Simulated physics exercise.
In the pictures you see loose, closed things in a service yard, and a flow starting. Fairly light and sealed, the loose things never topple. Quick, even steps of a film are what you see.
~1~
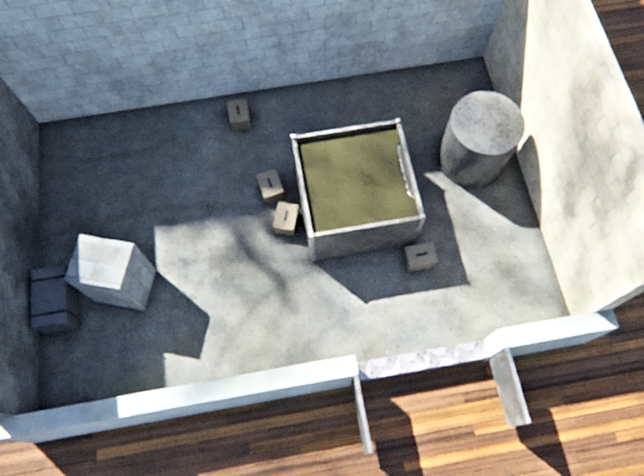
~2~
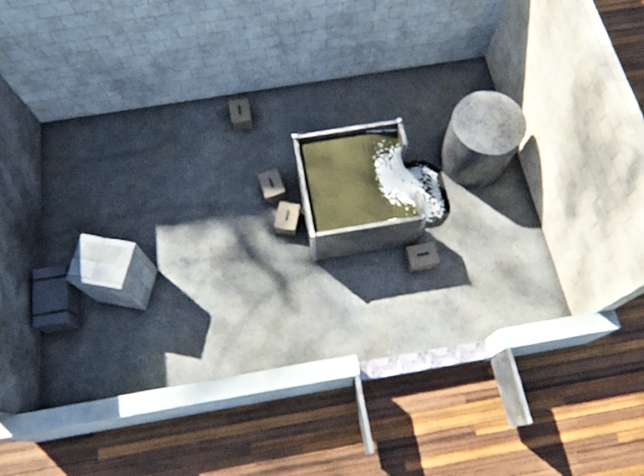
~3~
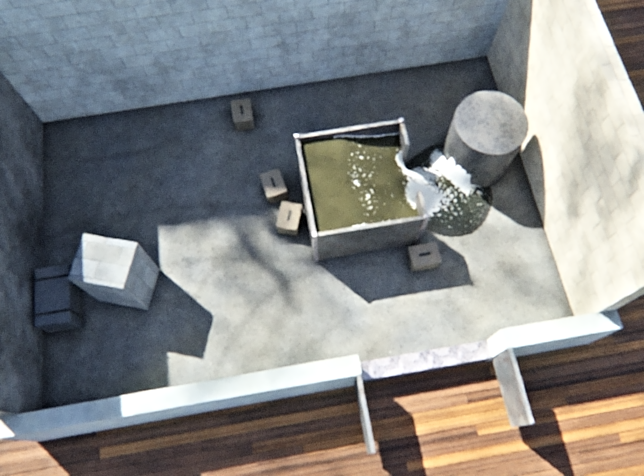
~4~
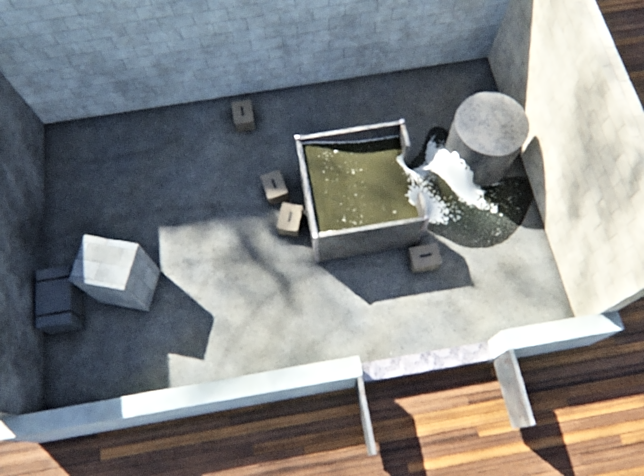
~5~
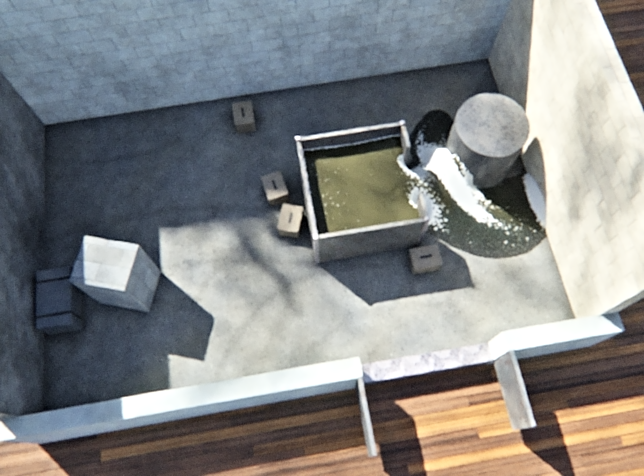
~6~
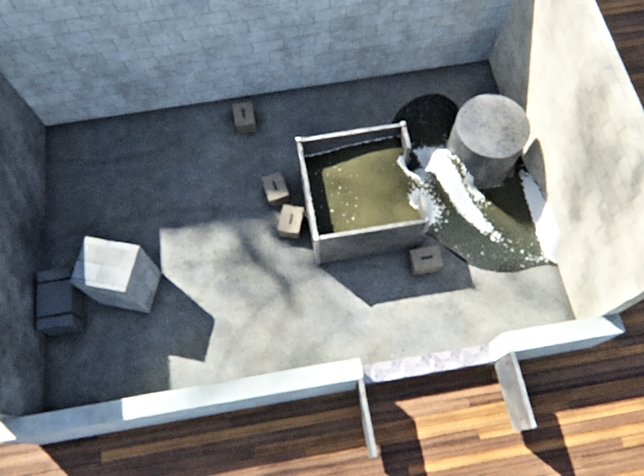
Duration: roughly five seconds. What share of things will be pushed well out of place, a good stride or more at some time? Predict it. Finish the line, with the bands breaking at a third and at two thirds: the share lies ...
The share lies below a third.
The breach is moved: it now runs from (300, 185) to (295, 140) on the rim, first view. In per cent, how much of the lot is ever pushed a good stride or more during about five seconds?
80 per cent or thereabouts.
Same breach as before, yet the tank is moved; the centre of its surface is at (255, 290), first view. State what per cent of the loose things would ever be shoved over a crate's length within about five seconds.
Roughly 20 per cent.
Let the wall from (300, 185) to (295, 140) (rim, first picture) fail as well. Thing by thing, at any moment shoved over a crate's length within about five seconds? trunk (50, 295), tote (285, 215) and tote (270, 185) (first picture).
Lab note - in sequence: Travelled far enough; travelled far enough; travelled far enough.
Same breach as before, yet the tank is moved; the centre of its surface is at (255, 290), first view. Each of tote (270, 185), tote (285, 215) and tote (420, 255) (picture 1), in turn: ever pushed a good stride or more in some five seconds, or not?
In order: Remained close by, remained close by, went well off.
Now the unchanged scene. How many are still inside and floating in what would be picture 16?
The count comes to 0.
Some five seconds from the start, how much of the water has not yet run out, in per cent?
Some 94 per cent.
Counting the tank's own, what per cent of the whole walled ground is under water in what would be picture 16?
About 45 percent.
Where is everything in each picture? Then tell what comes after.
A trunk at (48, 296) rests on the ground; a tote at (270, 183), on the bottom; 0 of 5 have shifted, in the first picture.
A trunk at (50, 295) rests on the ground; a tote at (271, 183), on the bottom; 0 of 5 have shifted, in the second picture.
A trunk at (52, 295), on the bottom; a tote at (273, 183), on the bottom; 0 of 5 have shifted, in the third picture.
A trunk at (53, 296), on the bottom; a tote at (274, 184) rests on the ground; 0 of 5 have shifted, in the fourth picture.
A trunk at (54, 297), on the bottom; a tote at (274, 185), on the bottom; 0 of 5 have shifted, in the fifth picture.
A trunk at (54, 298) rests on the ground; a tote at (275, 186), on the bottom; 0 of 5 have shifted, in the sixth picture.
A moment on, 0 of 5 are well off their spots; 0 afloat.
Next, 0 of 5 are well off their spots; 0 afloat.
Later, 0 of 5 are well off their spots; 0 afloat.
In the end, 0 of 5 are well off their spots, and 0 have been at some point; 0 afloat.
